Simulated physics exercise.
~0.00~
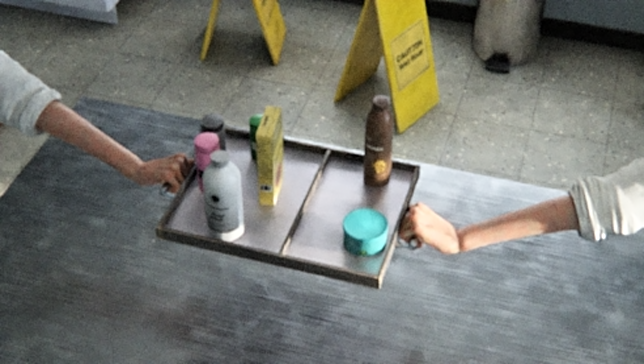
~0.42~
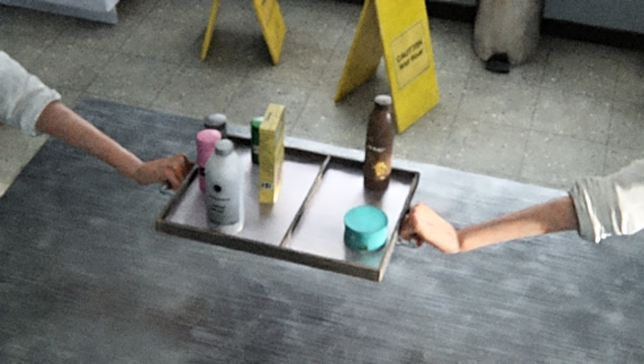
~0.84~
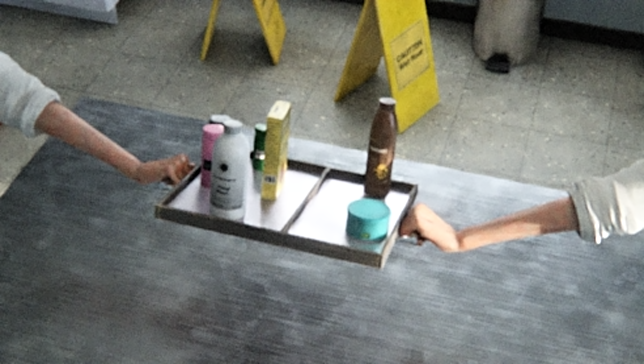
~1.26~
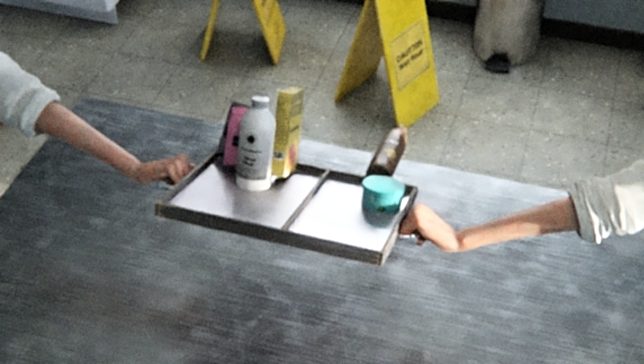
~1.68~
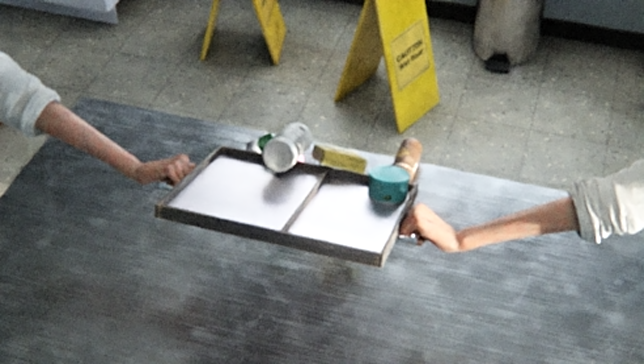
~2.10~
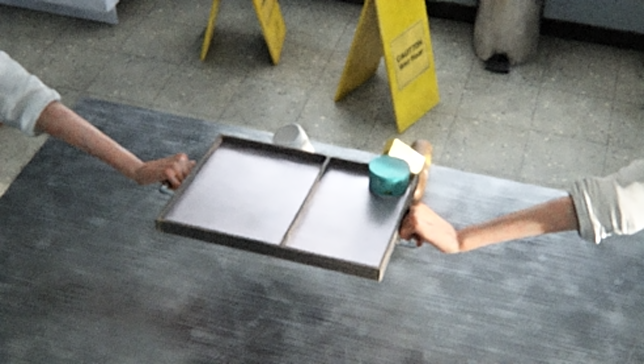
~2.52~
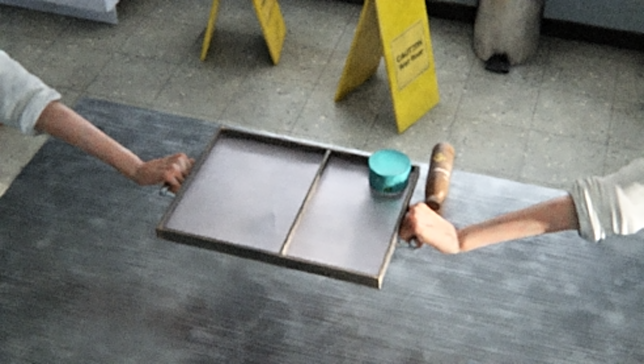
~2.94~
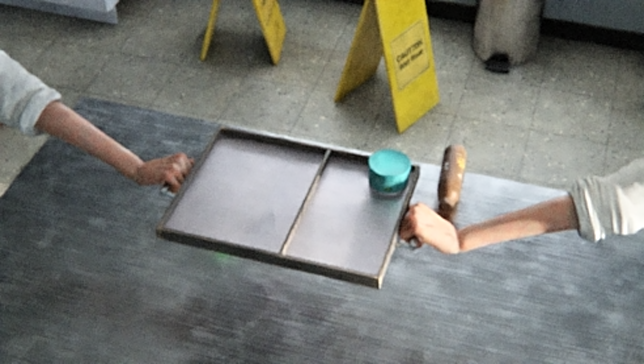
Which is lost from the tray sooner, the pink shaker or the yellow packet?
The pink shaker is lost first. It is already gone from view when the yellow packet is still seen tipping over at the far rim.
